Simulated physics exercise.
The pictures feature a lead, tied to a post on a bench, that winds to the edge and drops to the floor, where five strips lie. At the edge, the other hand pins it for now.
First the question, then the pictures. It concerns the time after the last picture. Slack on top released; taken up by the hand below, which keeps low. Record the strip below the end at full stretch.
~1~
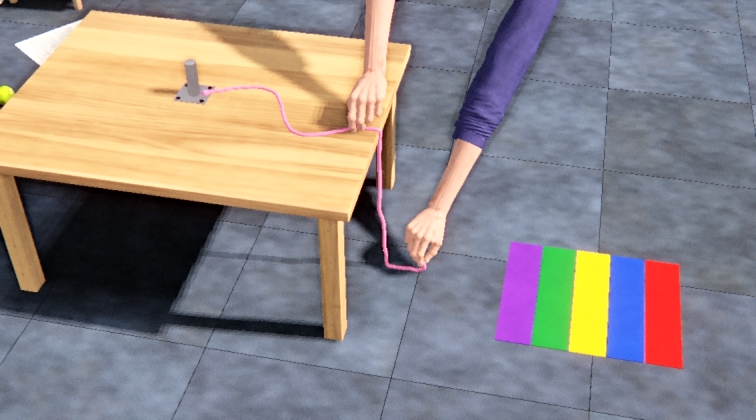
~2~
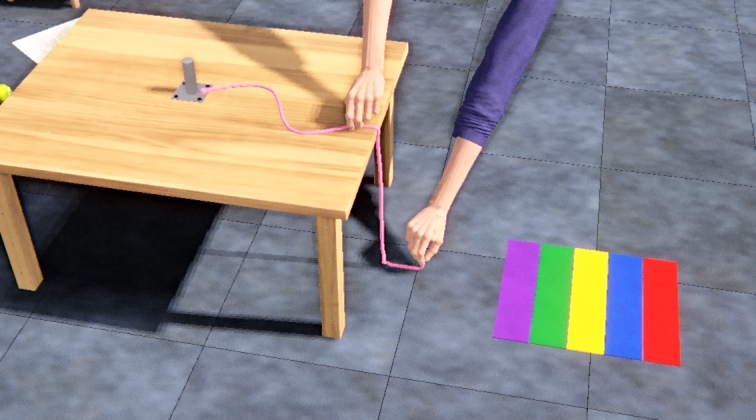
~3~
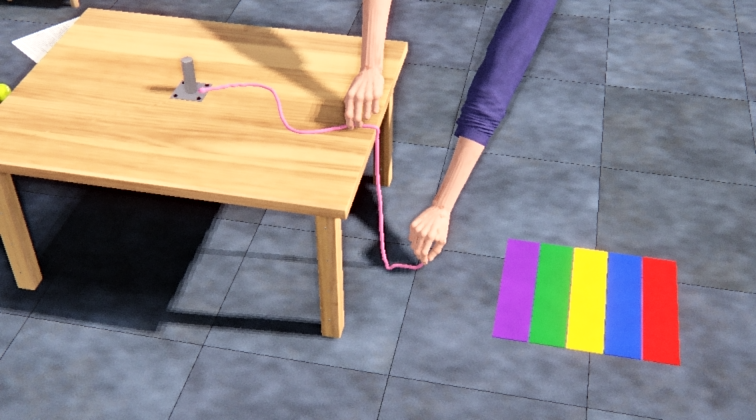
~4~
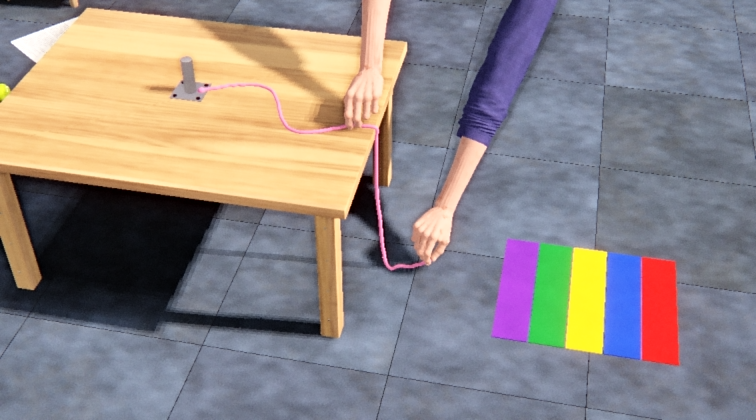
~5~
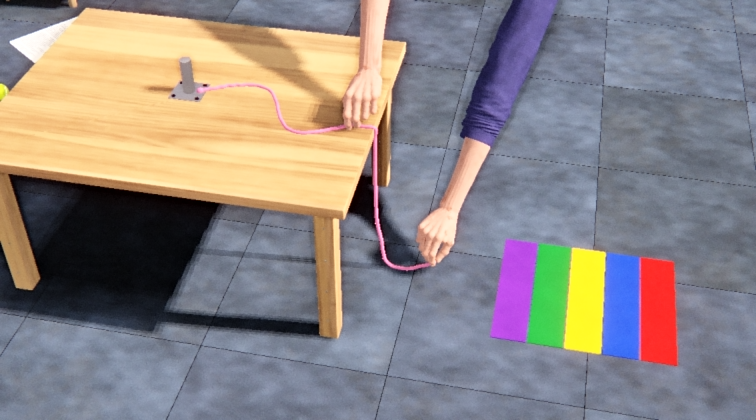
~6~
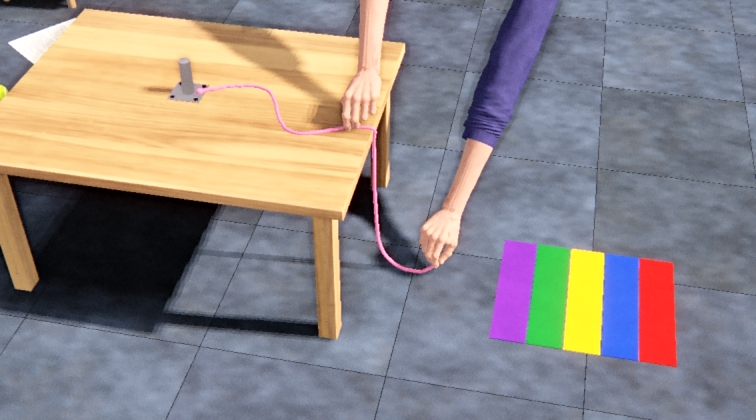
Below the end: Yellow.
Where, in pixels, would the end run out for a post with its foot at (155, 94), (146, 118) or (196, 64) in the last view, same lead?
Try by try: (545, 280), (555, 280) and (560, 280).
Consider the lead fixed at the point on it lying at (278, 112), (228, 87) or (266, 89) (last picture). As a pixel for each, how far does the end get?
About (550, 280), (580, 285) and (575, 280).
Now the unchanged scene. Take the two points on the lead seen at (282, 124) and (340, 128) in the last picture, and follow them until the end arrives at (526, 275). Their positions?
Point one: (325, 119); point two: (377, 142).
Soon after, end near (526, 275); over purple.
After that, end near (564, 281); over green.
At the stop, end near (587, 284); over yellow. The yellow one.
